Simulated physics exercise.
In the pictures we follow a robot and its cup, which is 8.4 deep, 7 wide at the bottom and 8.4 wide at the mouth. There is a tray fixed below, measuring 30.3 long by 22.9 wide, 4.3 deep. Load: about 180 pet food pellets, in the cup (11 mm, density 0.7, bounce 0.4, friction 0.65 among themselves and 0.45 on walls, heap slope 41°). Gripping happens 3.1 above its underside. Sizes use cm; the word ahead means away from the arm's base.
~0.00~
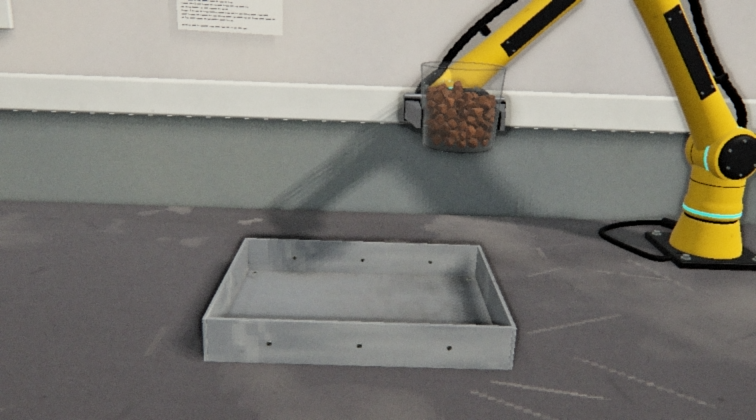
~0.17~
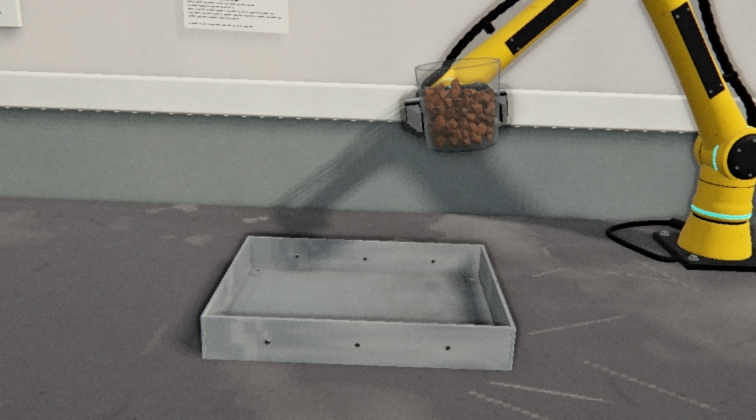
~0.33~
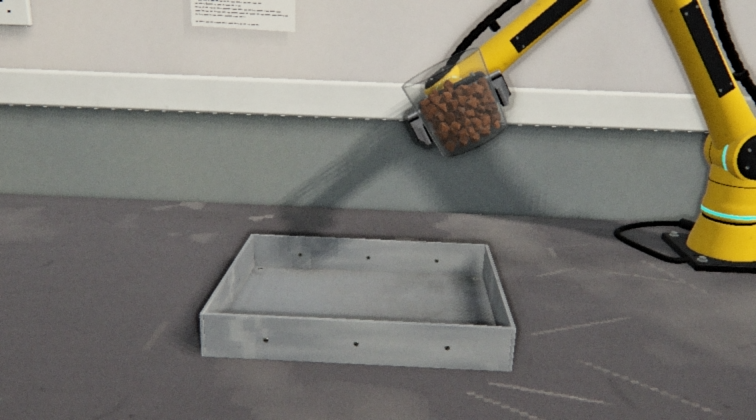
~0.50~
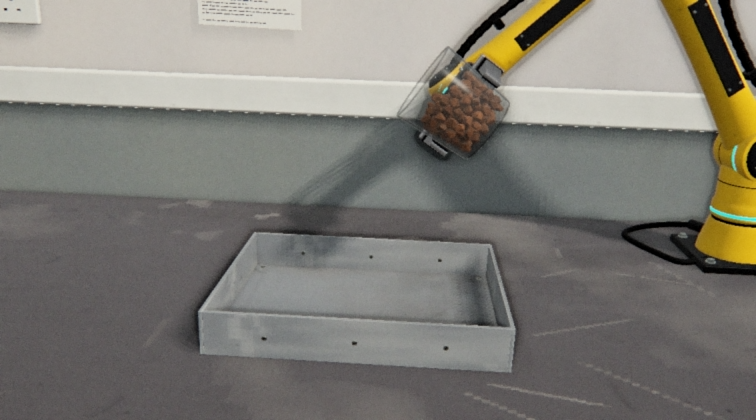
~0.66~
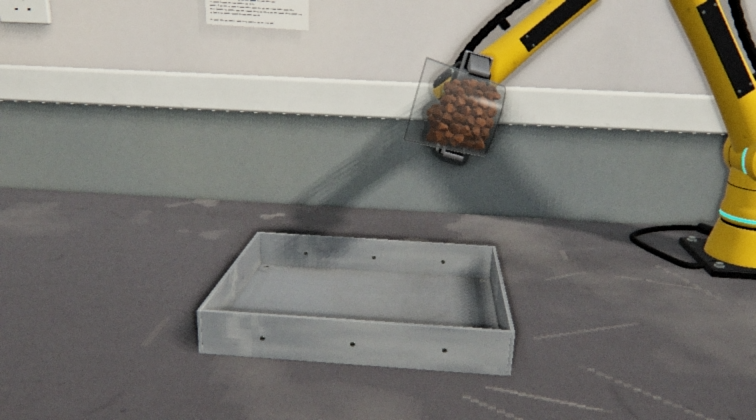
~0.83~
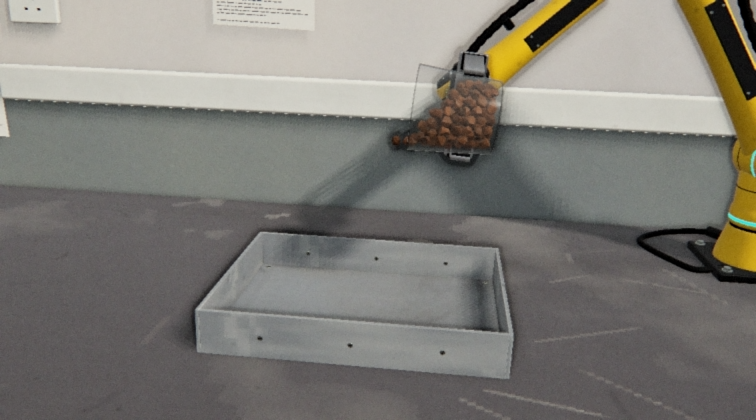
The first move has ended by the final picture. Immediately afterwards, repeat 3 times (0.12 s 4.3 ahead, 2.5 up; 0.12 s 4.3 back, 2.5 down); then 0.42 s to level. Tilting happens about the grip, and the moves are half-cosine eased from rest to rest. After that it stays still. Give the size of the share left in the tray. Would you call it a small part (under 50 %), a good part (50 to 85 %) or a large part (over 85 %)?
I'd call it a large part.
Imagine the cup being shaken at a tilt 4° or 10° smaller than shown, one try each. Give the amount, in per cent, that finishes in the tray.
Roughly 100 per cent on the first try and 90 per cent on the second.
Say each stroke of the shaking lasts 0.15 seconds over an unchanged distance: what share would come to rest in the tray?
In that case around 100 per cent.
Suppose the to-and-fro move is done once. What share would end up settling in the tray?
About 95 %.
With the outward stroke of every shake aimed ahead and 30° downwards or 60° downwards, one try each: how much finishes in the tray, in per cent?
You'd get about 75 per cent with the first setting and about 35 per cent with the second.
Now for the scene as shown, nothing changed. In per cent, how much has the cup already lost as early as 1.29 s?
100 %.
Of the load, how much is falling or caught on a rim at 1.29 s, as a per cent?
I'd reckon close to 7 per cent.
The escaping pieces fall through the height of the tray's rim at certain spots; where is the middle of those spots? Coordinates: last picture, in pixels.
Centre: About (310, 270).
After 1.29 s, tilted 85° forward, highest piece 21 above the table; 160 in the tray, 4 in the cup, 13 in flight or on a rim.
After 1.74 s, tilted 48° forward, highest piece 2 above the table; 177 in the tray.
After 2.17 s, level, highest piece 2 above the table; 177 in the tray.
After 3.22 s, level, highest piece 2 above the table; 177 in the tray.
In the end, 177 in the tray. That is 100 % in the tray.
